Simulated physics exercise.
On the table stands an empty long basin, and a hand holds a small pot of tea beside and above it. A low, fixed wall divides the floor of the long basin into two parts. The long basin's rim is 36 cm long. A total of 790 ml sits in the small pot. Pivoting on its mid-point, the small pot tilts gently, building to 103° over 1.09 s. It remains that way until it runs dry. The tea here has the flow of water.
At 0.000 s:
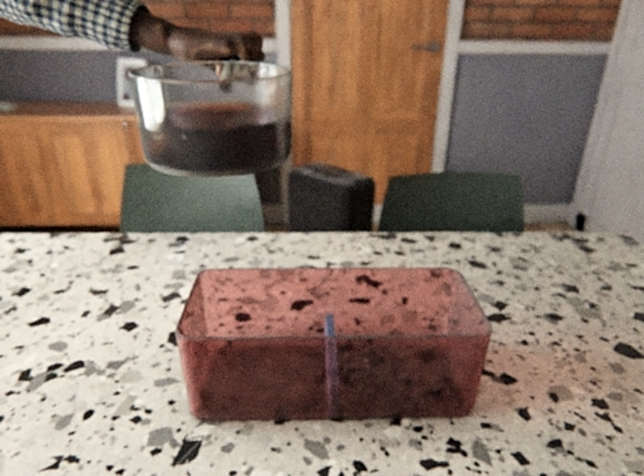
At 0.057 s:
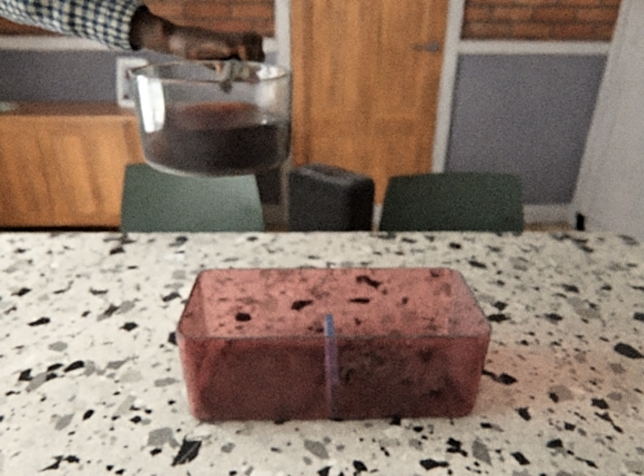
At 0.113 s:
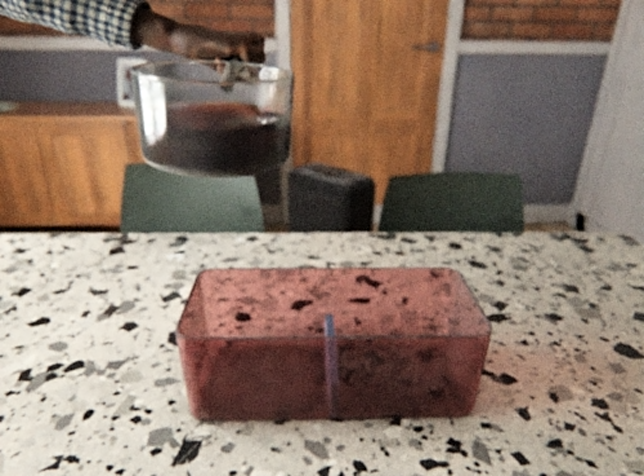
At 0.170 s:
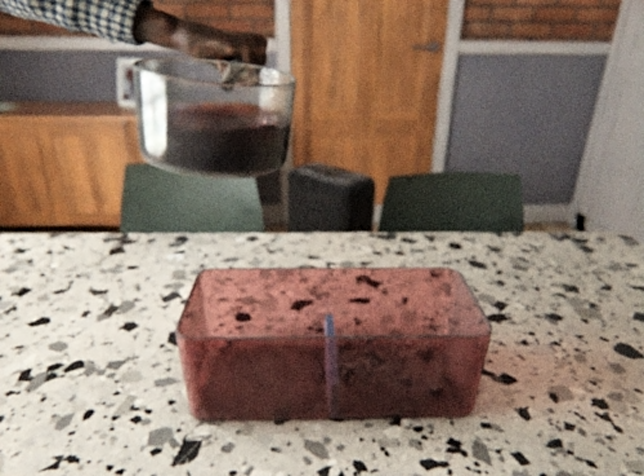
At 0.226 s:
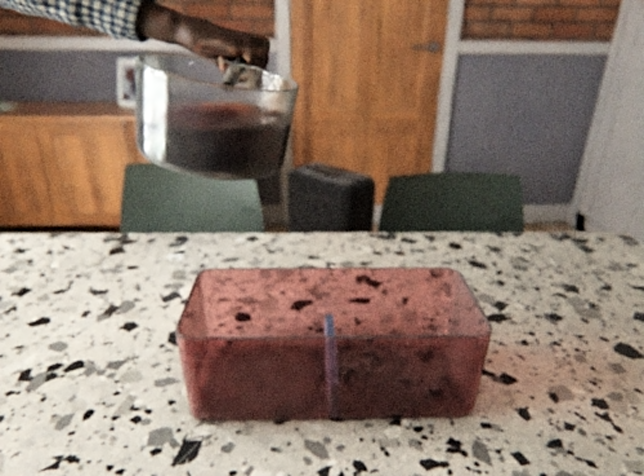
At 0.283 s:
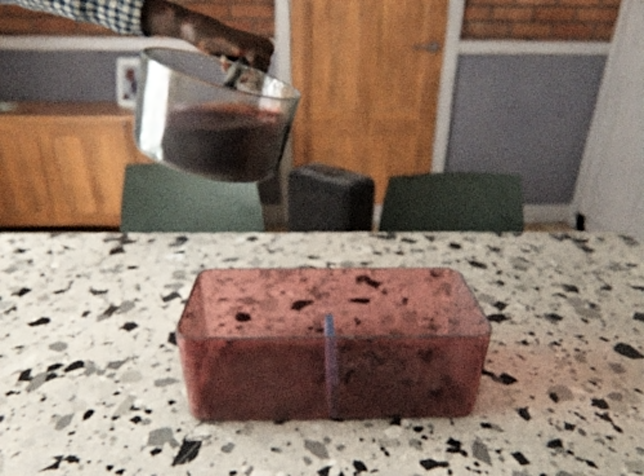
A hand in a checked sleeve holds a clear glass pot of dark tea at the upper left, level at first, then tilts it gently down to the right. Below it, a translucent pink rectangular basin with a bluish upright strip stands on a black-speckled white table. The unmoving camera faces a room with green chairs, a dark boxy object, a wooden door and brick-topped walls.
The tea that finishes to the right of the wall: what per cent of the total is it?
It is about 76 per cent of the total.
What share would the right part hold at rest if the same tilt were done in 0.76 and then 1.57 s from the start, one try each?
It comes to 70 per cent, and then 80 per cent.
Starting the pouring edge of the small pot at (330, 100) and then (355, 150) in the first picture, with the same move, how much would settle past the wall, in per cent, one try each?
Near 95 in a hundred on the first go and near 95 in a hundred on the second.
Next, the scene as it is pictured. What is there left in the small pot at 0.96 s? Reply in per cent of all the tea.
About 20 percent.
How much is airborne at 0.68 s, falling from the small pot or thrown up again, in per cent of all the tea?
Roughly 28 percent.
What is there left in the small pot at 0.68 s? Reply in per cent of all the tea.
Near 72 in a hundred.
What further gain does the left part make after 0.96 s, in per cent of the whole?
It comes to about 20 per cent.
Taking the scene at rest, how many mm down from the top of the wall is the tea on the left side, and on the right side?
The left side gives some 46 mm, the right side some 30 mm.
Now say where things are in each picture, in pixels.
In the first frame, it leans 0°; its right rim is at (291, 73); the tea meets the walls at (147, 115) and (289, 117); the long basin's rim runs from (188, 301) to (475, 299); the wall's top is at (332, 346).
In the second frame, it leans 1°; its right rim is at (291, 74); the tea meets the walls at (146, 115) and (289, 116).
In the third frame, it leans 3°; its right rim is at (293, 77); the tea meets the walls at (146, 115) and (289, 116).
In the fourth frame, it leans 6°; its right rim is at (295, 82); the tea meets the walls at (145, 114) and (288, 117).
In the fifth frame, it leans 11°; its right rim is at (297, 89); the tea meets the walls at (143, 114) and (289, 118).
In the sixth frame, it leans 16°; its right rim is at (299, 97); the tea meets the walls at (143, 113) and (290, 118).
By 0.68 s the tilt is 70° and 72 per cent is still to pour, 0 is left of the wall and 0 right of it.
By 0.96 s the tilt is 100° and 20 per cent is still to pour, 3 is left of the wall and 53 right of it.
By 1.26 s the tilt is 103° and 2 per cent is still to pour, 18 is left of the wall and 74 right of it.
By 1.59 s the tilt is 103° and 0 per cent is still to pour, 23 is left of the wall and 76 right of it.
At rest 23 per cent lies left of the wall, 76 right of it and 1 outside.
